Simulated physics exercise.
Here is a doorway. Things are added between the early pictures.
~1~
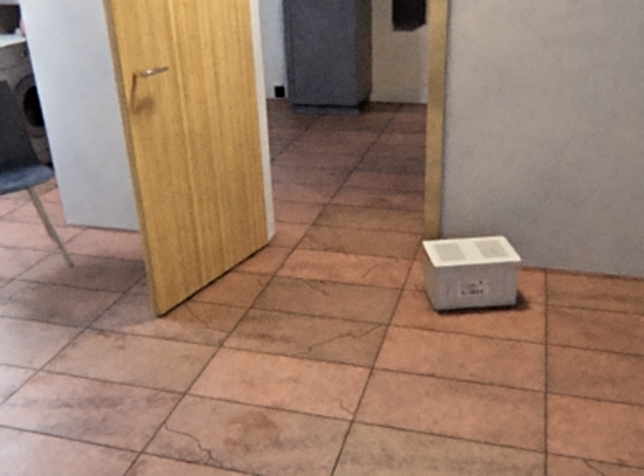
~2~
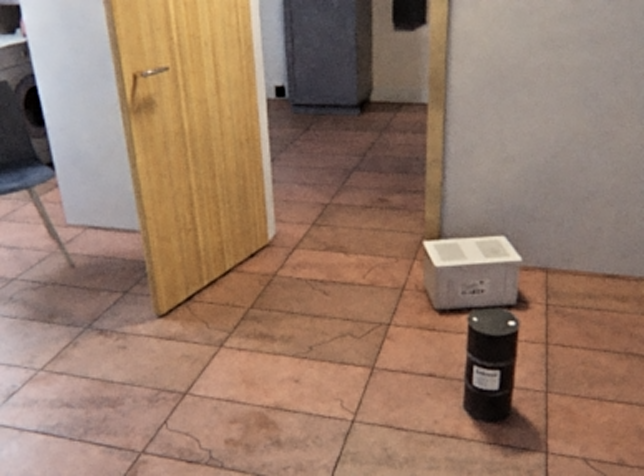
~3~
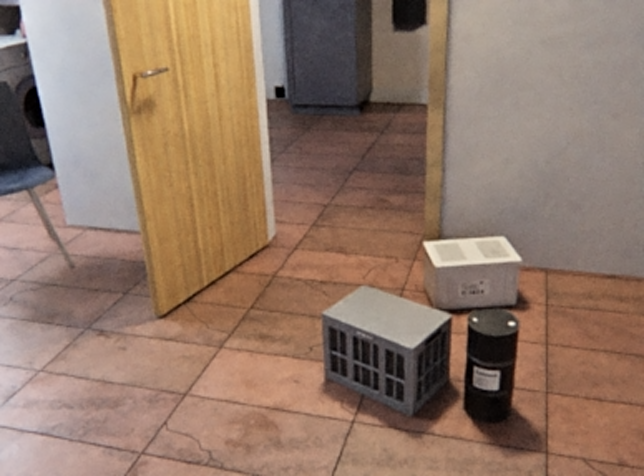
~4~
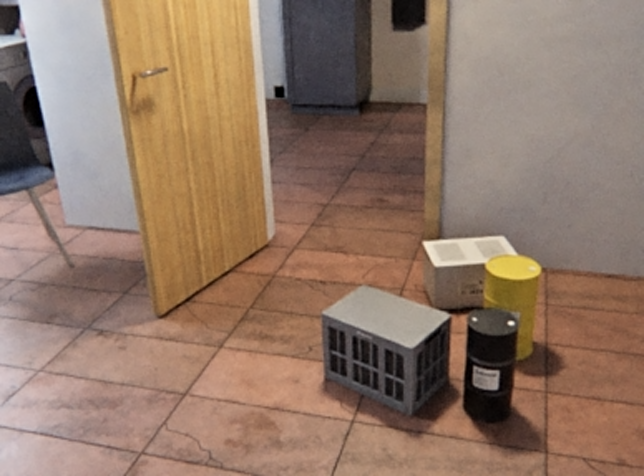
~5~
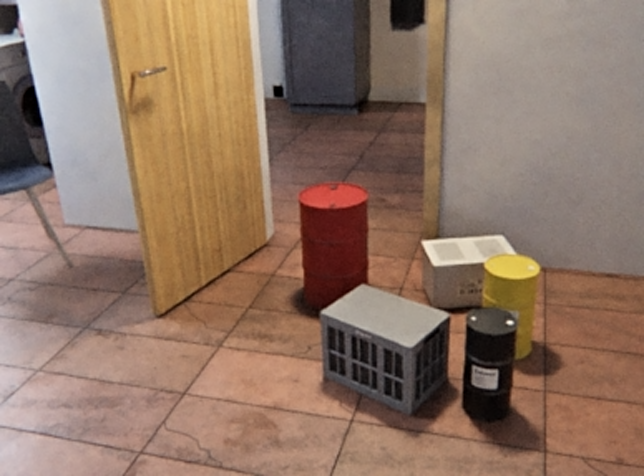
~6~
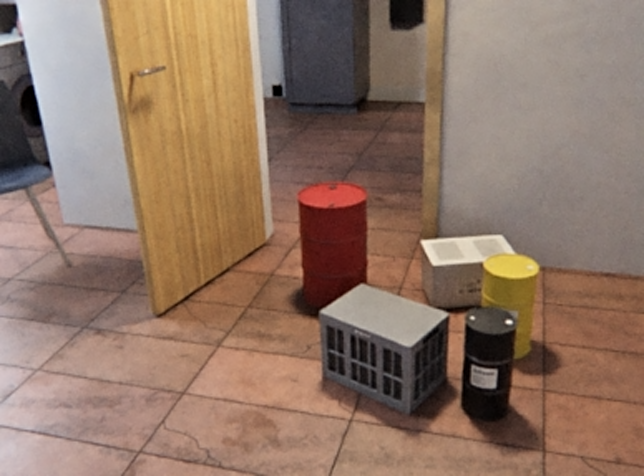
To begin with, a wooden door stands wide open and still, with a white tote on the tiled floor right of the doorway. A black canister appears in front of the tote, then a grey crate to its left. A yellow canister appears behind the black one, followed by a red drum behind the crate.
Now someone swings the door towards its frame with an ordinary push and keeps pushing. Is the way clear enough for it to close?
As it turns out, it is blocked.
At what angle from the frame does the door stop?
About 55°.
Then, 0.40 s later than the last frame, door at 95°.
Then, 0.70 s later than the last frame, door at 81°.
Then, 0.90 s later than the last frame, door at 70°.
Then, 1.10 s later than the last frame, door at 59°.
When it is over, door at 55°; all 5 as before. End places, in pixels of the last picture, red drum near (335, 245).
